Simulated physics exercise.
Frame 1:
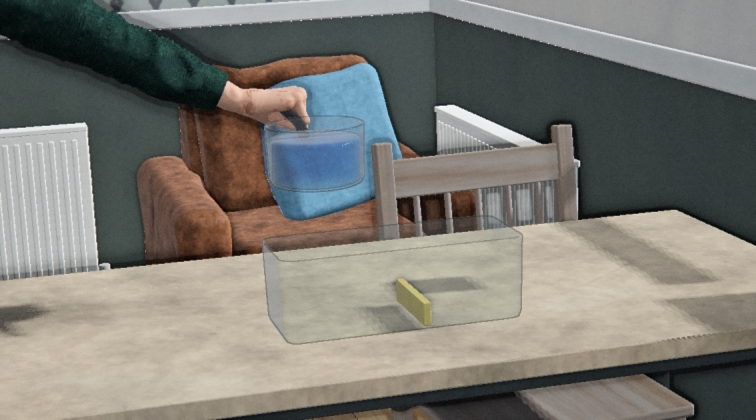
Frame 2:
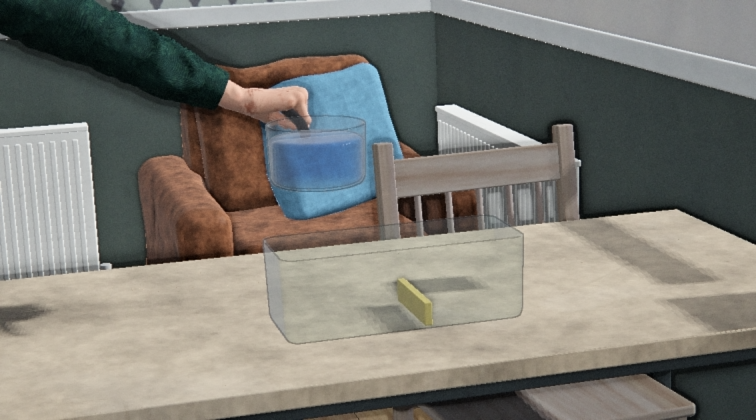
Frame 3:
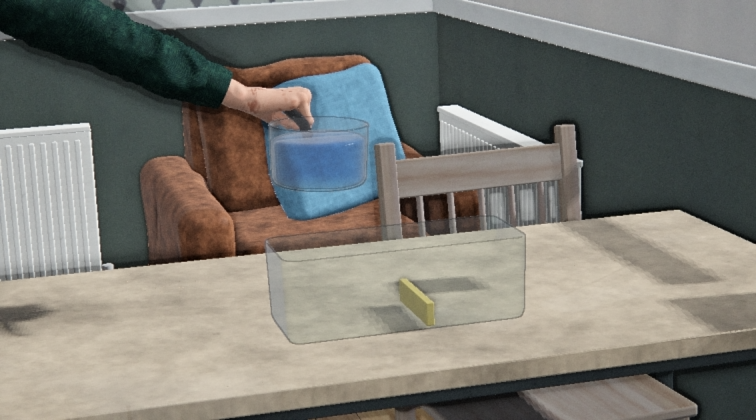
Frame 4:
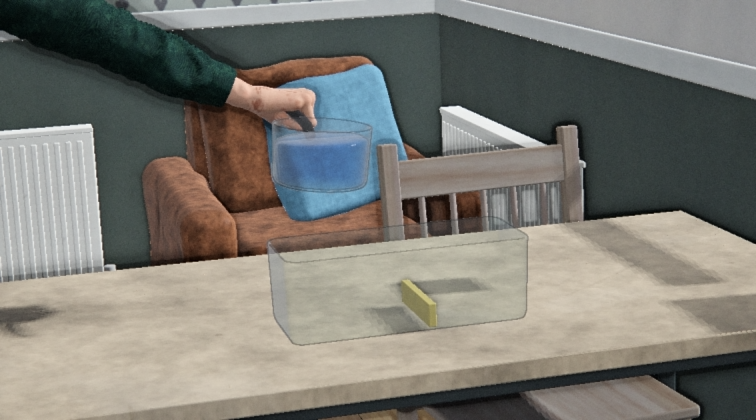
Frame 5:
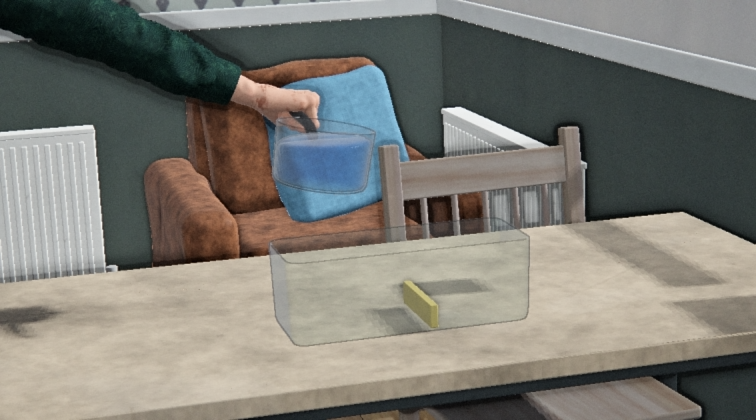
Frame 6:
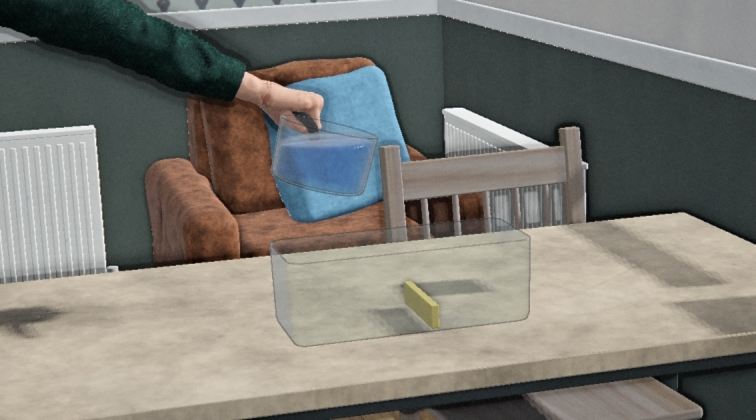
An arm in a dark green sleeve reaches in from the upper left of a room with dark green walls, seen from slightly above a pale table. The hand grips a clear container of blue water above a long, see-through basin with a low yellow wall on its floor, before a brown armchair with a blue cushion. The container gradually tilts rightward, while the view drifts very slightly.
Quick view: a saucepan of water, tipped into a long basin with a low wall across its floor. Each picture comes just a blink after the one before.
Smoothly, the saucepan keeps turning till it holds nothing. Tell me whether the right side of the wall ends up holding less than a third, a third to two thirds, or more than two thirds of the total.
Middling share.
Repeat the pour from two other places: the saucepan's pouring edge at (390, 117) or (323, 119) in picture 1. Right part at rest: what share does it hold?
Estimate, in order: 75 and 10 per cent.
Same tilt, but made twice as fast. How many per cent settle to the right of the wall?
I'd say close to 35 %.
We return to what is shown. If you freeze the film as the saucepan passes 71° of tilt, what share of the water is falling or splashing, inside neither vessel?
It's close to 30 %.
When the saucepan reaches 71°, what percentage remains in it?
About 60 % remains.
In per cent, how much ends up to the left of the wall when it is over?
It comes to some 45 per cent.
A moment on, the saucepan is tipped part way and 60 per cent is still to pour, 3 is left of the wall and 10 right of it.
Next, the saucepan is tipped right over and 11 per cent is still to pour, 24 is left of the wall and 56 right of it.
Then the saucepan is tipped right over and 0 per cent is still to pour, 43 is left of the wall and 56 right of it.
Later the saucepan is tipped right over and 0 per cent is still to pour, 45 is left of the wall and 55 right of it.
At rest 45 per cent lies left of the wall, 54 right of it and 0 outside.
